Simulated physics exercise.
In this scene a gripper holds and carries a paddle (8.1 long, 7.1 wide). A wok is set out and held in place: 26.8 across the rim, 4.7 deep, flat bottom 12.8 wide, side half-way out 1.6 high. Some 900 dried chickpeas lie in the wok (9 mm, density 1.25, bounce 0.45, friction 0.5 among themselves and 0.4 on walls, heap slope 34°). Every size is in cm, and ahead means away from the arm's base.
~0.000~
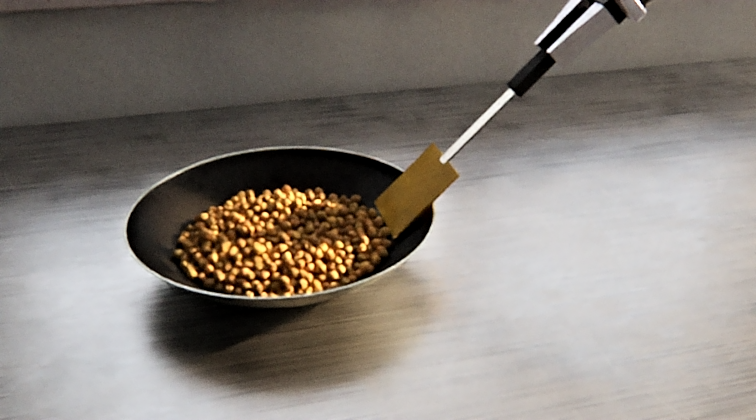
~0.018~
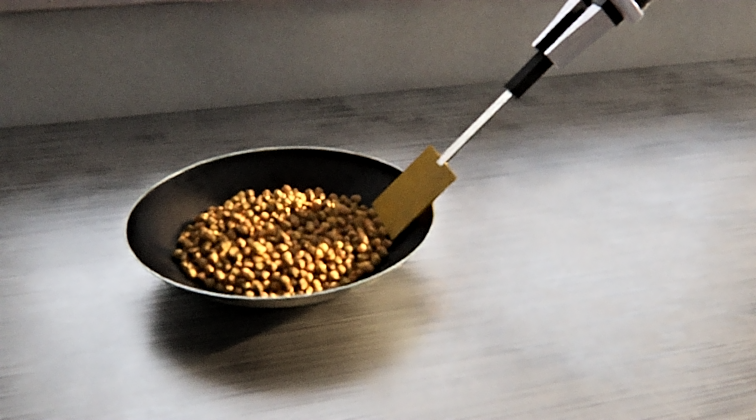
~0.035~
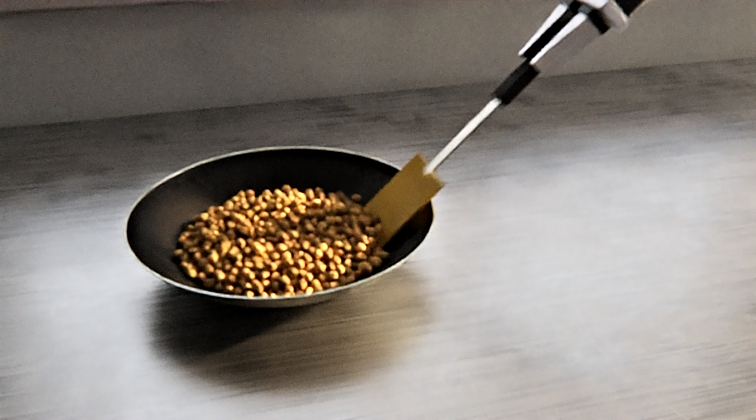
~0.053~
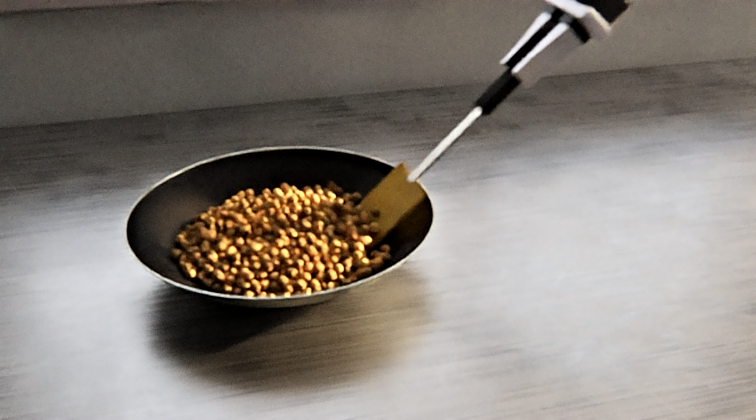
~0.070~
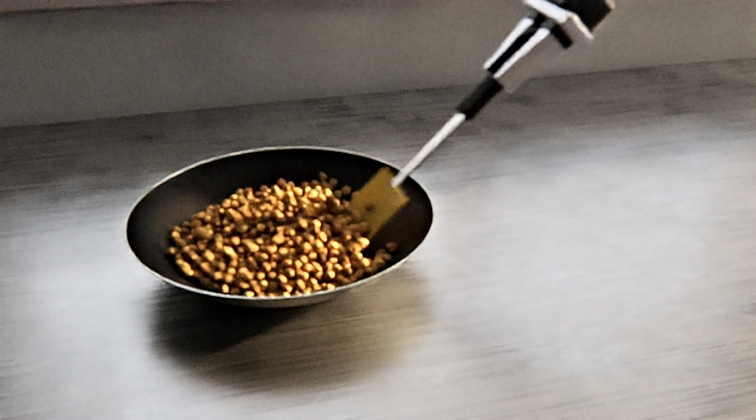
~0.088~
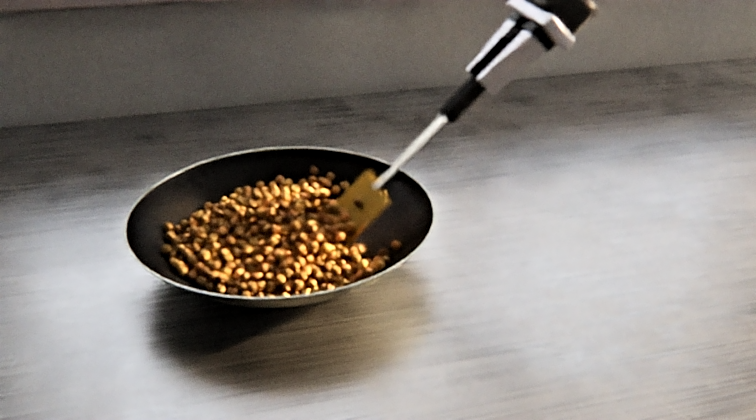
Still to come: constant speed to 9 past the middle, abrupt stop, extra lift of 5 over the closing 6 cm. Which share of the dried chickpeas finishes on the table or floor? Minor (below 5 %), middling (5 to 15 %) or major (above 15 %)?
Major.
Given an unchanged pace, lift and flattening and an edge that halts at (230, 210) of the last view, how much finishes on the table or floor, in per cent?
Something close to 10 in a hundred.
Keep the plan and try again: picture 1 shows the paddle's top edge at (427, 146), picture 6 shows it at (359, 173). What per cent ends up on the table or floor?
25 %.
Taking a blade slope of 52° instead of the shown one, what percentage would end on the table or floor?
Estimate: Approx. 20 %.
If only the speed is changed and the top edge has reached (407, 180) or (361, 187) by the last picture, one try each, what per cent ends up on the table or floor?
10 % and 25 %.
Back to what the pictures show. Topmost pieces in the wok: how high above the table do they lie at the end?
4.5 cm.
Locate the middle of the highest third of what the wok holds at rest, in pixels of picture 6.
You'll find it at about (211, 238).
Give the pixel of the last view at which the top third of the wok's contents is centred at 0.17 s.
Centre: Approx. (216, 225) in the last view.
After 0.13 s, sloping 44°, highest piece 6 above the table; 900 in the wok.
After 0.17 s, sloping 44°, highest piece 7 above the table; 900 in the wok.
After 0.40 s, sloping 44°, highest piece 12 above the table; 701 in the wok, 97 on the table or floor, 102 on the blade or in flight.
After 1.45 s, sloping 44°, highest piece 4 above the table; 700 in the wok, 200 on the table or floor.
In the end, 700 in the wok, 200 on the table or floor. That is 22 % on the table or floor.
